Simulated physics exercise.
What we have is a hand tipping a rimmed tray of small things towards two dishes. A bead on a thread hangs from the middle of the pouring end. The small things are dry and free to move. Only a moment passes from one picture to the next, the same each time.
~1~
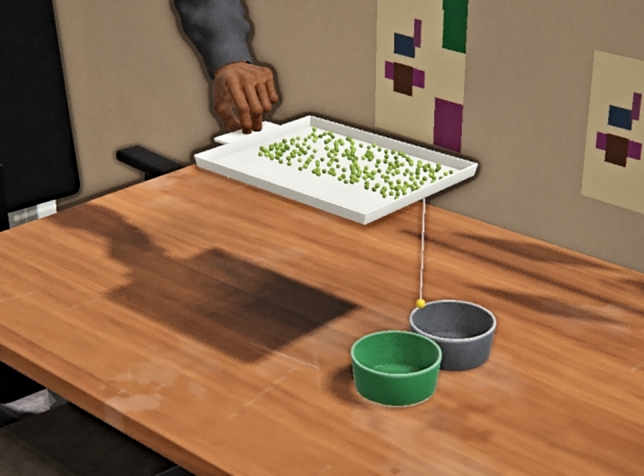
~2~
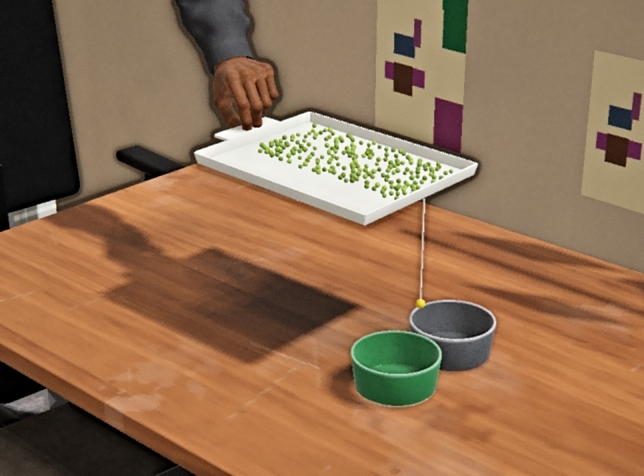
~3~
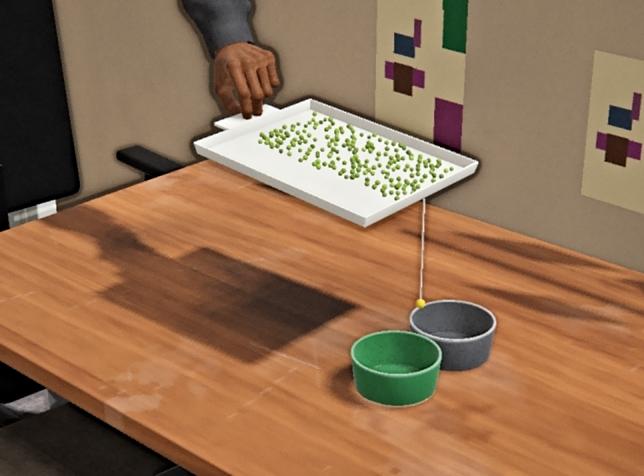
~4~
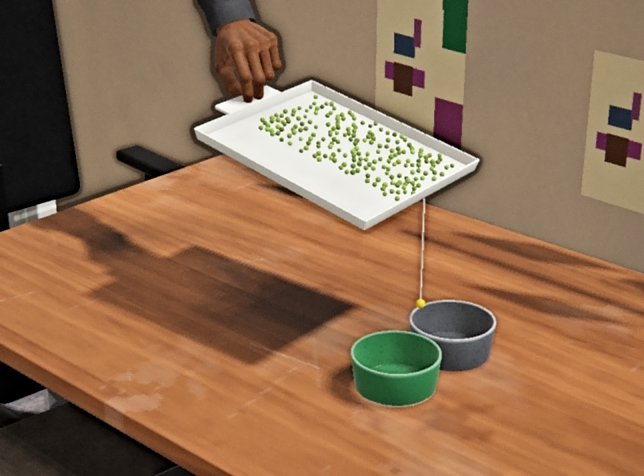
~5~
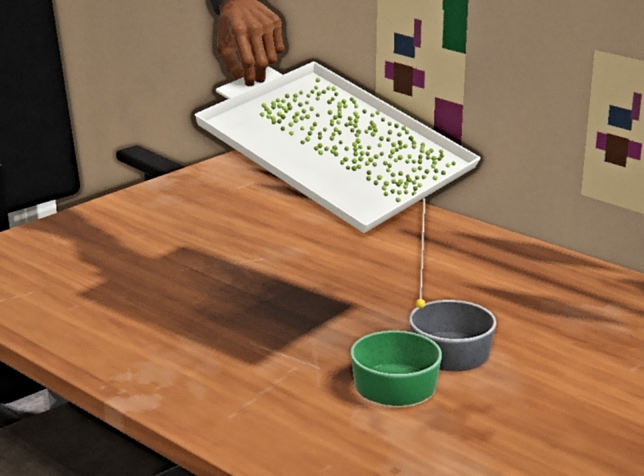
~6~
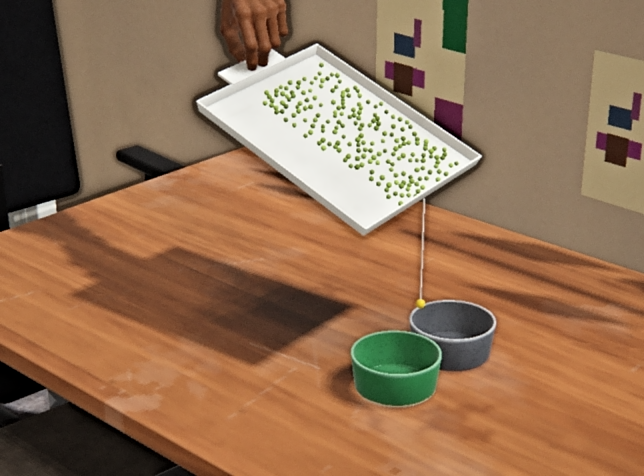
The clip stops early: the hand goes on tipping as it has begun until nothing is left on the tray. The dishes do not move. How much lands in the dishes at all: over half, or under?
They take more than half between them.
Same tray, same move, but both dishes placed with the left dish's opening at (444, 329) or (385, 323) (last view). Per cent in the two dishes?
Near 10 % and 20 %.
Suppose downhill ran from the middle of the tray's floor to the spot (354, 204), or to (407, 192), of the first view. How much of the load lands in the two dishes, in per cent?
First some 50, then 60 per cent.
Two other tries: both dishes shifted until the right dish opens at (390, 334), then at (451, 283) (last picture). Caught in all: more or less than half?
In turn: The larger part; not half.
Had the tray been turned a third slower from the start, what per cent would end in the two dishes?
Some 80 per cent.
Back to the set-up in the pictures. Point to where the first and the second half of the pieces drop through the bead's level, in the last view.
Early half (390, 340), late half (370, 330).
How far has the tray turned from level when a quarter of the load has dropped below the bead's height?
Roughly 75°.
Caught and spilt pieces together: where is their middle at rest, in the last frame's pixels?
Close to (390, 384).
Soon after the last picture, tray tipped steeply; about two thirds on the tray; a stray few in the left dish; about a third in the air.
A little later, tray tipped past a quarter turn; about a quarter on the tray; about a third in the left dish; a stray few in the right dish; a small part outside both; about a quarter in the air.
Later still, tray tipped past a quarter turn; most in the left dish; a stray few in the right dish; about a quarter outside both.
At rest, tray tipped past a quarter turn; most in the left dish; a stray few in the right dish; about a quarter outside both.
